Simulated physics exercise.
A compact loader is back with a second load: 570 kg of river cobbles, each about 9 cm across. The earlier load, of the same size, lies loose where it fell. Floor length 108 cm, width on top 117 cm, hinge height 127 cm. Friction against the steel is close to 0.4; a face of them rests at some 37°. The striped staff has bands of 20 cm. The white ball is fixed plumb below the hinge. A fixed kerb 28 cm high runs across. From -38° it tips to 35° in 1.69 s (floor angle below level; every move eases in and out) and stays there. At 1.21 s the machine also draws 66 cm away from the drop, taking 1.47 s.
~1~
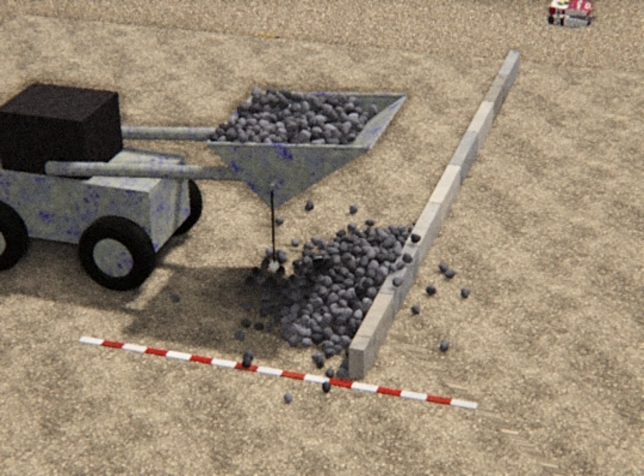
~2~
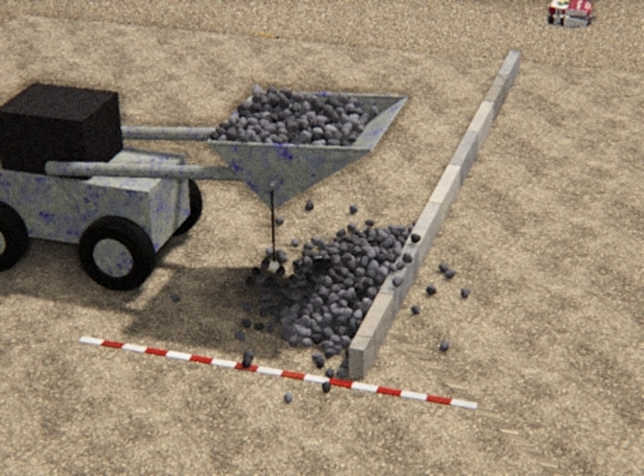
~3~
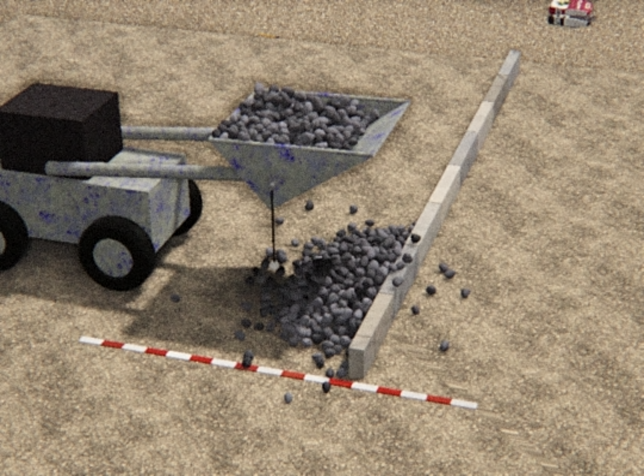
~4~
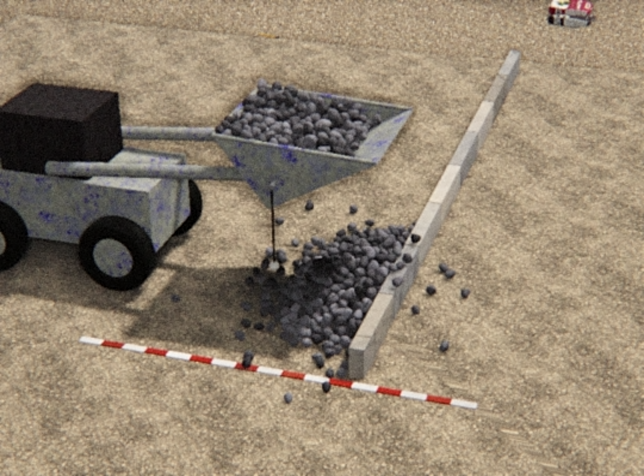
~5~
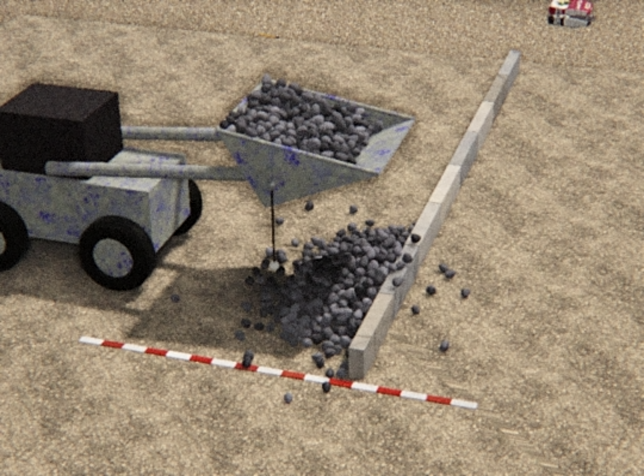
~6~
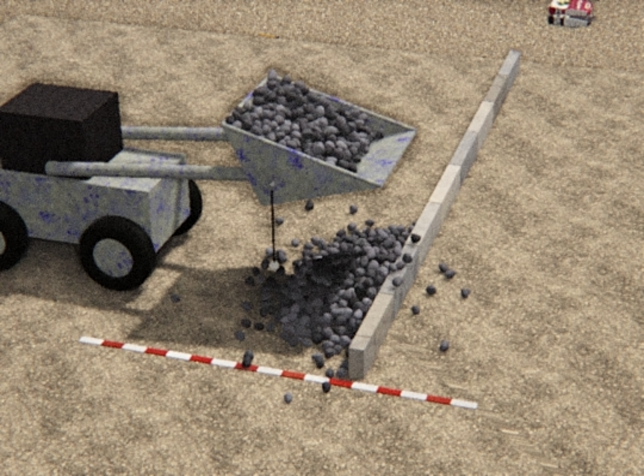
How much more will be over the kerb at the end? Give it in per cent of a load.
Roughly 34 per cent of a load more.
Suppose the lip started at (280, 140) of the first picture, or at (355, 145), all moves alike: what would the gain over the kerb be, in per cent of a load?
First some 0, then 20 per cent.
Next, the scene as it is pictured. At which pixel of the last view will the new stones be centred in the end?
Around (375, 279).
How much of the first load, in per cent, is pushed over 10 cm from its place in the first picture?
Roughly 15 per cent of them.
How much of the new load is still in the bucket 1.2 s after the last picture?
Roughly 35 per cent is still inside.
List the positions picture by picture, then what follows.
In the first frame, lip at (370, 148), floor tilted -38°, highest stones at (291, 102). The earlier load is highest near (377, 265), 35 cm above ground level, 99 % on this side of the kerb, 1 % over the kerb.
In the second frame, the bucket is at -37°, its lip at (371, 150); the top of the load is at (290, 100).
In the third frame, lip at (373, 155), floor tilted -34°, highest stones at (285, 100).
In the fourth frame, the bucket is at -29°, its lip at (376, 163); the top of the load is at (274, 97).
In the fifth frame, the bucket is at -24°, its lip at (379, 174); the top of the load is at (271, 93).
In the sixth frame, lip at (381, 186), floor tilted -17°, highest stones at (274, 89).
Then, 0.7 s after the last picture the floor is at 24°; in per cent of one load, 99 in the bucket, 99 on this side of the kerb, 1 over the kerb; the foremost stones are at (432, 290).
Then, 1.2 s after the last picture the floor is at 35°; in per cent of one load, 35 in the bucket, 150 on this side of the kerb, 15 over the kerb; the foremost stones are at (462, 295).
Then, 2.5 s after the last picture the floor is at 35°; in per cent of one load, 0 in the bucket, 165 on this side of the kerb, 35 over the kerb; the foremost stones are at (588, 320).
Then, 5.2 s after the last picture the floor is at 35°; in per cent of one load, 0 in the bucket, 165 on this side of the kerb, 35 over the kerb; the foremost stones are at (588, 320). Net gain over the kerb, 34.
